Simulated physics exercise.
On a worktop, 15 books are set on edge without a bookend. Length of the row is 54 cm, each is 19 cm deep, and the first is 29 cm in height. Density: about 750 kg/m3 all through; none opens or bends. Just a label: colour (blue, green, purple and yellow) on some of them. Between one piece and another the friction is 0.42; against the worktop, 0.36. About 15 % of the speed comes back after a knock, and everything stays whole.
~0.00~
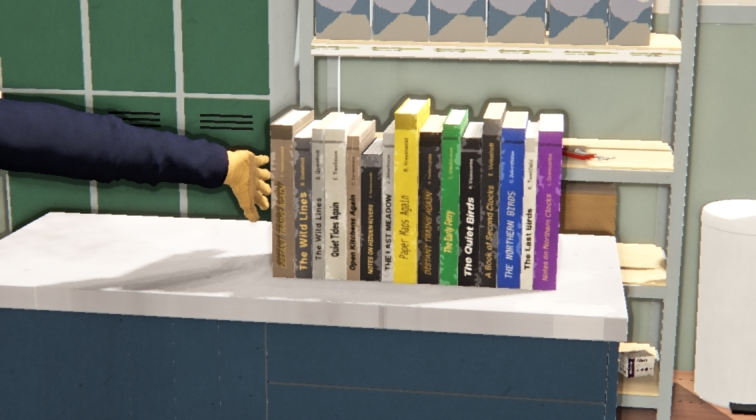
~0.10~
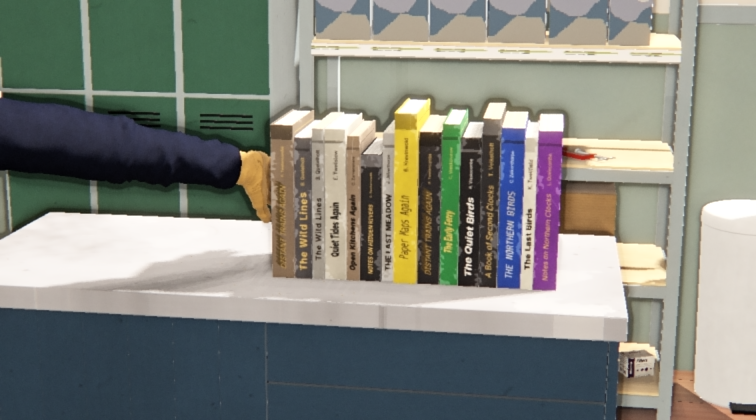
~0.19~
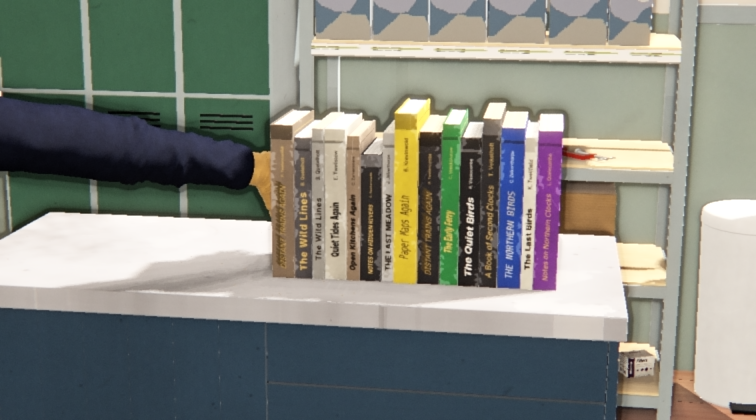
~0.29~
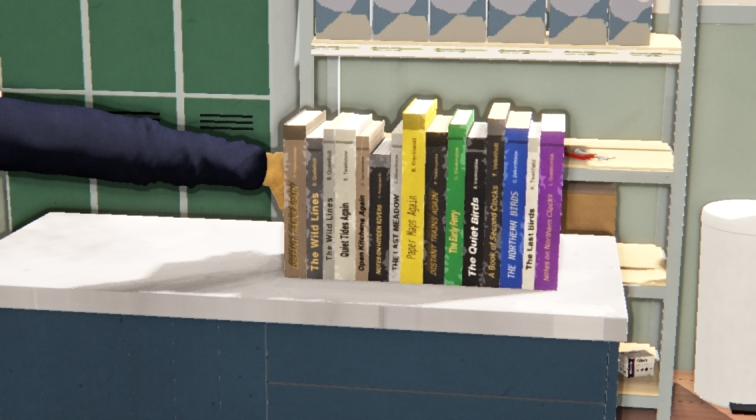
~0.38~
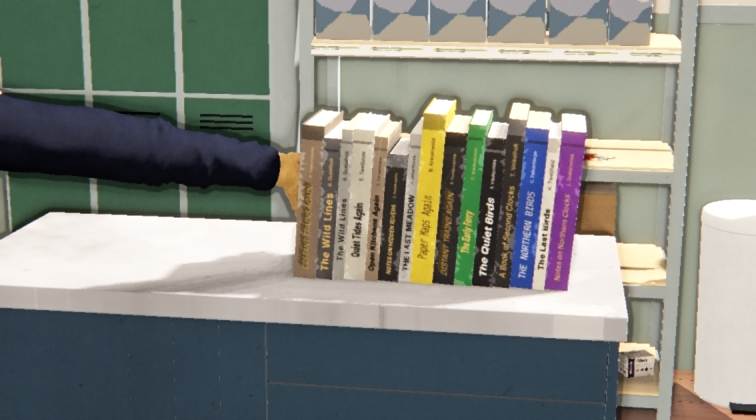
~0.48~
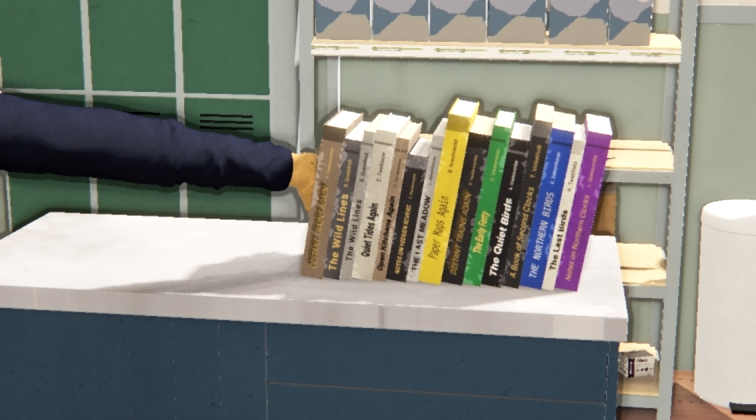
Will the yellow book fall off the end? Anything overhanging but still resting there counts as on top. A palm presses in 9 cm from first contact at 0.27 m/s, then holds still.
In the end the yellow book does not fall.
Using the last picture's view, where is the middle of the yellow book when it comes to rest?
In the final view it ends up around pixel (482, 200).
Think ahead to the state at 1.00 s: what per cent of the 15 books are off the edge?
At that instant, 5 percent.
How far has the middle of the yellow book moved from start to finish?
About 15 cm.
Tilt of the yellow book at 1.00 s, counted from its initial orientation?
Tilt from start: Approx. 30 degrees.
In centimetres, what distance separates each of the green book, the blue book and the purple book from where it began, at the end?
About: Green 20, blue 90, purple 100.
Around 0.62 s, none of the 15 books off the edge, 15 disturbed; yellow book tipped 21°; purple book tipped 23°.
Around 1.00 s, 1 of the 15 books off the edge; yellow book tipped 33°; purple book upside down.
Around 1.28 s, 3 of the 15 books off the edge; yellow book tipped 34°; blue book on its side.
Finally (1.7 s), 3 of the 15 books off the edge; yellow book tipped 35°; blue book on its side; purple book on its side. Seen by the last camera, middles, yellow book near (482, 200).
